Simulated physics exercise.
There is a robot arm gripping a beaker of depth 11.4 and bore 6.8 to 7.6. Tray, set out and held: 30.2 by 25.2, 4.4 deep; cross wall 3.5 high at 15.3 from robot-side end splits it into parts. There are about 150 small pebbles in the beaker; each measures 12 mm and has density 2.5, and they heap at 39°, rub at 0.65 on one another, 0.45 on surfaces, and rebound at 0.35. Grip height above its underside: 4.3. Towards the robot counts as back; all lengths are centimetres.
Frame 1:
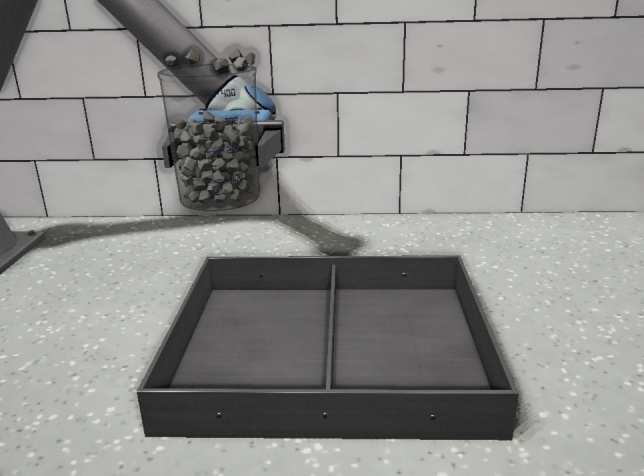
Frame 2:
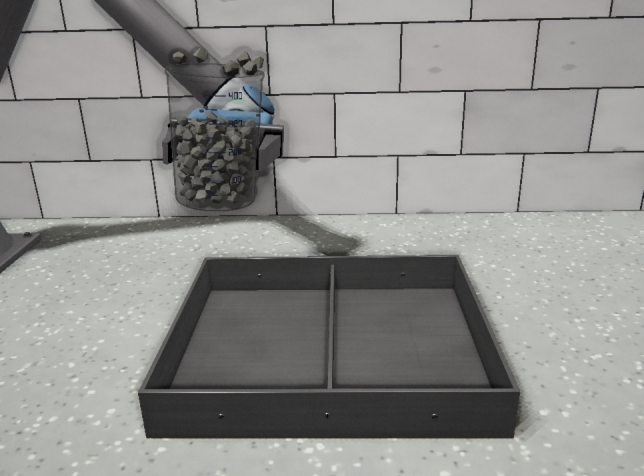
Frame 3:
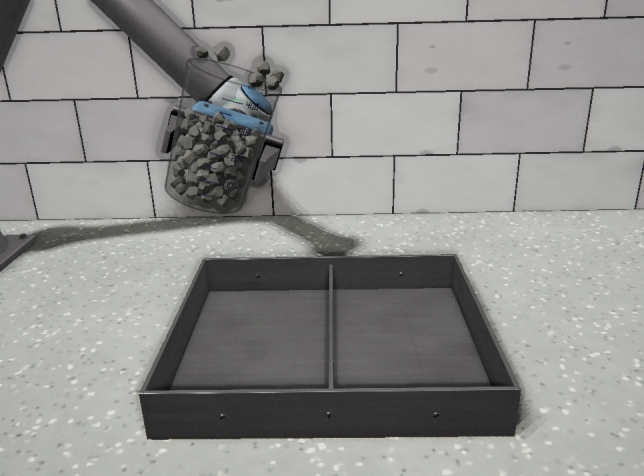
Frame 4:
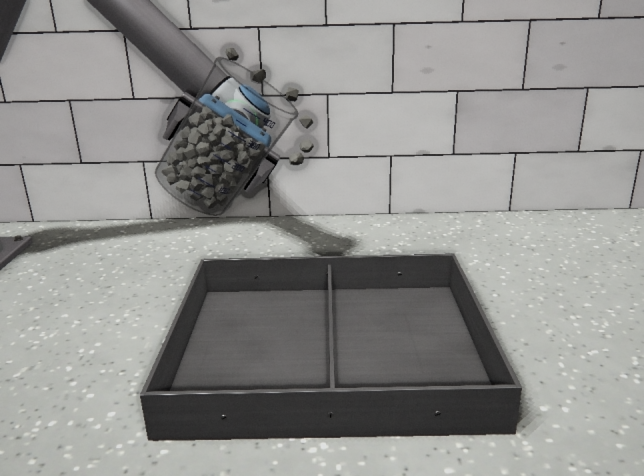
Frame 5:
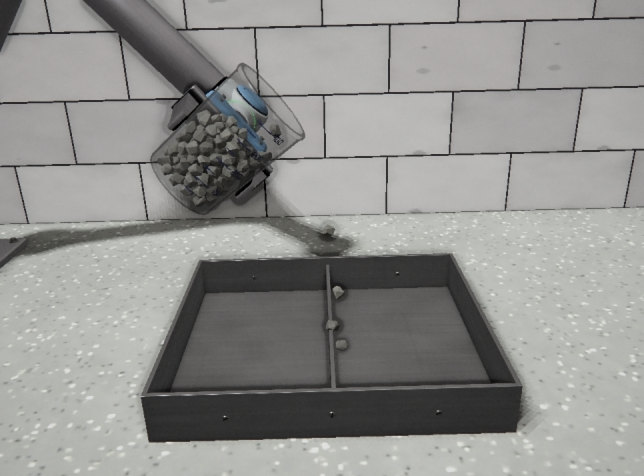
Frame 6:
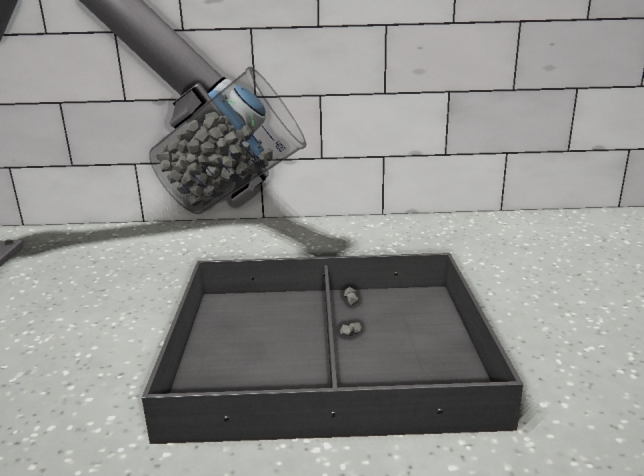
A grey robot arm at upper left grips a clear beaker of dark grey pebbles, with something blue and white behind it, before a white brick wall. Below, on a pale speckled countertop, a dark open tray split by a divider sits in front, seen from slightly above. The beaker tilts steadily rightward, a few pebbles drop into the tray's right part, and the view drifts very slightly.
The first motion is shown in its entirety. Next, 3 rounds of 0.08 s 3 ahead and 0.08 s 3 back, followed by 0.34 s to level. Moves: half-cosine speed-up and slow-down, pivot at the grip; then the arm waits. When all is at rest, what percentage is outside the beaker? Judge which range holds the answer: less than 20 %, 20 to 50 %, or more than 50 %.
The range is less than 20 %.
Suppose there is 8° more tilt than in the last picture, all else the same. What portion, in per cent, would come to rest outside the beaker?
About 10 %.
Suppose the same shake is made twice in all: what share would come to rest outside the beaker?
That change gives some 5 percent.
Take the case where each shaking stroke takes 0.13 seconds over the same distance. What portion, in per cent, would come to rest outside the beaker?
Roughly 5 in a hundred.
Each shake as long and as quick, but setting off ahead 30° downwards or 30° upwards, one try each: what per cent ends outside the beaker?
Some 5 and 15 per cent.
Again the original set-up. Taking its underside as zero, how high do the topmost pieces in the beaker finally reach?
Roughly 10.5 cm.
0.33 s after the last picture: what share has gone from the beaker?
By then near 5 % is out.
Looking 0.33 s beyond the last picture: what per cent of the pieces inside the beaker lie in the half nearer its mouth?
Near 40 in a hundred.
Then, 0.33 s later, tilted 56° forward, highest piece 25 above the table; 147 in the beaker, 5 in the far-side part, 2 in flight or on a rim.
Then, 0.66 s later, tilted 26° forward, highest piece 25 above the table; 144 in the beaker, 8 in the far-side part, 1 in the robot-side part, 1 in flight or on a rim.
Then, 1.02 s later, level, highest piece 27 above the table; 144 in the beaker, 9 in the far-side part, 1 in the robot-side part.
Then, 2.07 s later, level, highest piece 27 above the table; 144 in the beaker, 9 in the far-side part, 1 in the robot-side part.
At rest, 144 in the beaker, 9 in the far-side part, 1 in the robot-side part. That is 6 % outside the beaker.
